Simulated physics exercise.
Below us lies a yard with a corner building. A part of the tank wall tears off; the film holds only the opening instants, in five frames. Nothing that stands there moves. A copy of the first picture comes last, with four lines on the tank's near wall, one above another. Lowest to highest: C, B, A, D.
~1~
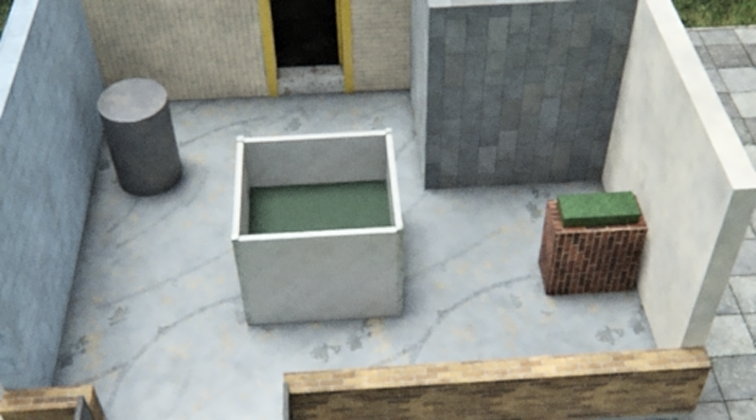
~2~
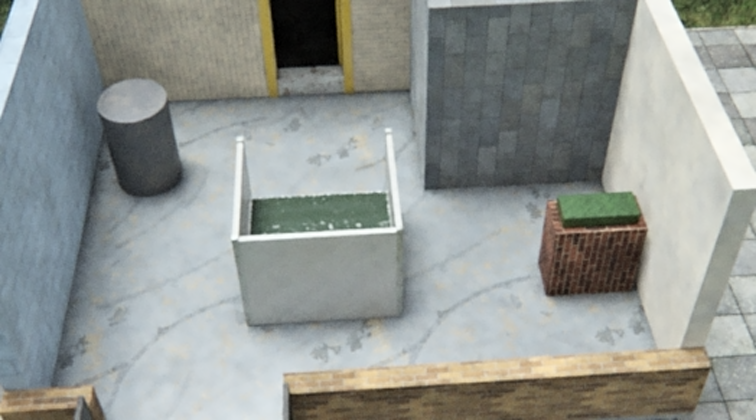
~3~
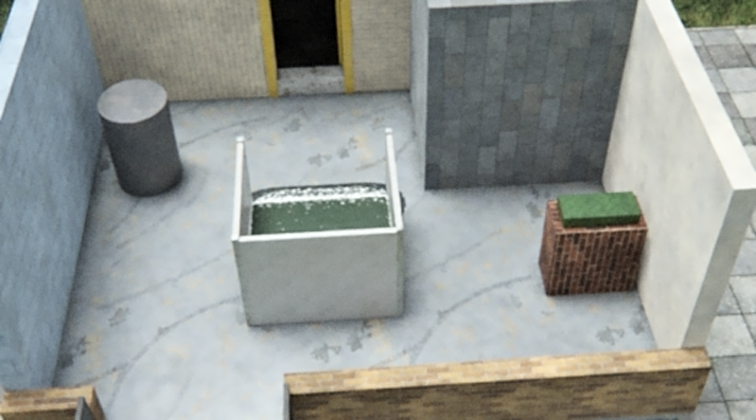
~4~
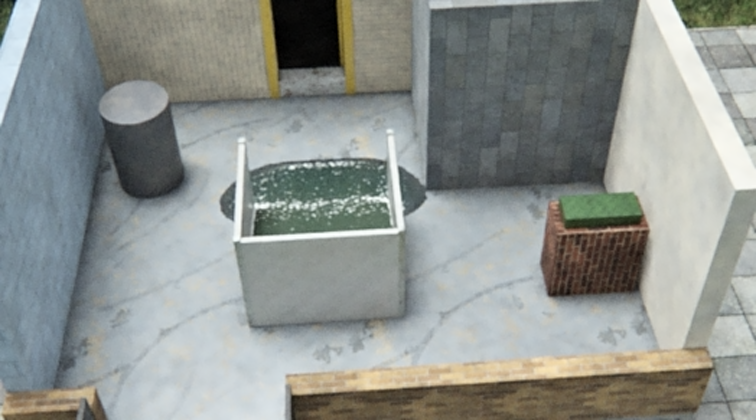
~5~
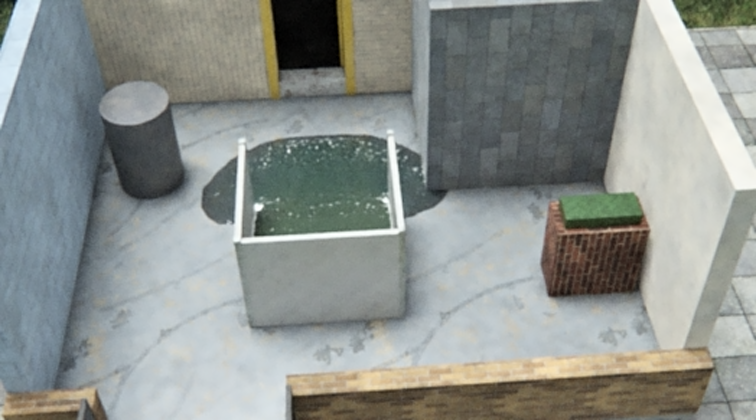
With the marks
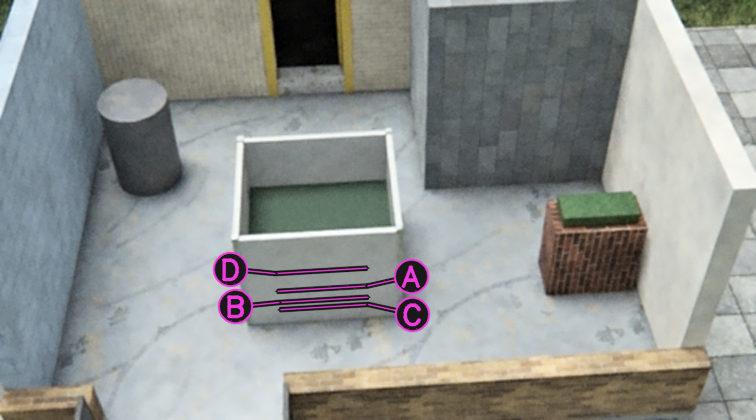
A white tank loses its back wall and green water pours out, spreading across the yard.
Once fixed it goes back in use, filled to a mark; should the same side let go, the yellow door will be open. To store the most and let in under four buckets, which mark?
Take A.
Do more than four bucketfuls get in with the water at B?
No, that is safe.
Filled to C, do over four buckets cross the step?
No.
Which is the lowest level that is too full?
Level D.
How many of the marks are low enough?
Three of them.
In magenta, A at (322, 288); B at (323, 299); C at (324, 307); D at (321, 270); from the bottom up C, B, A, D.
With A, a splash gets over, under a bucket.
With B, nothing gets over.
With C, nothing gets over.
With D, about 11 bucketfuls get in.
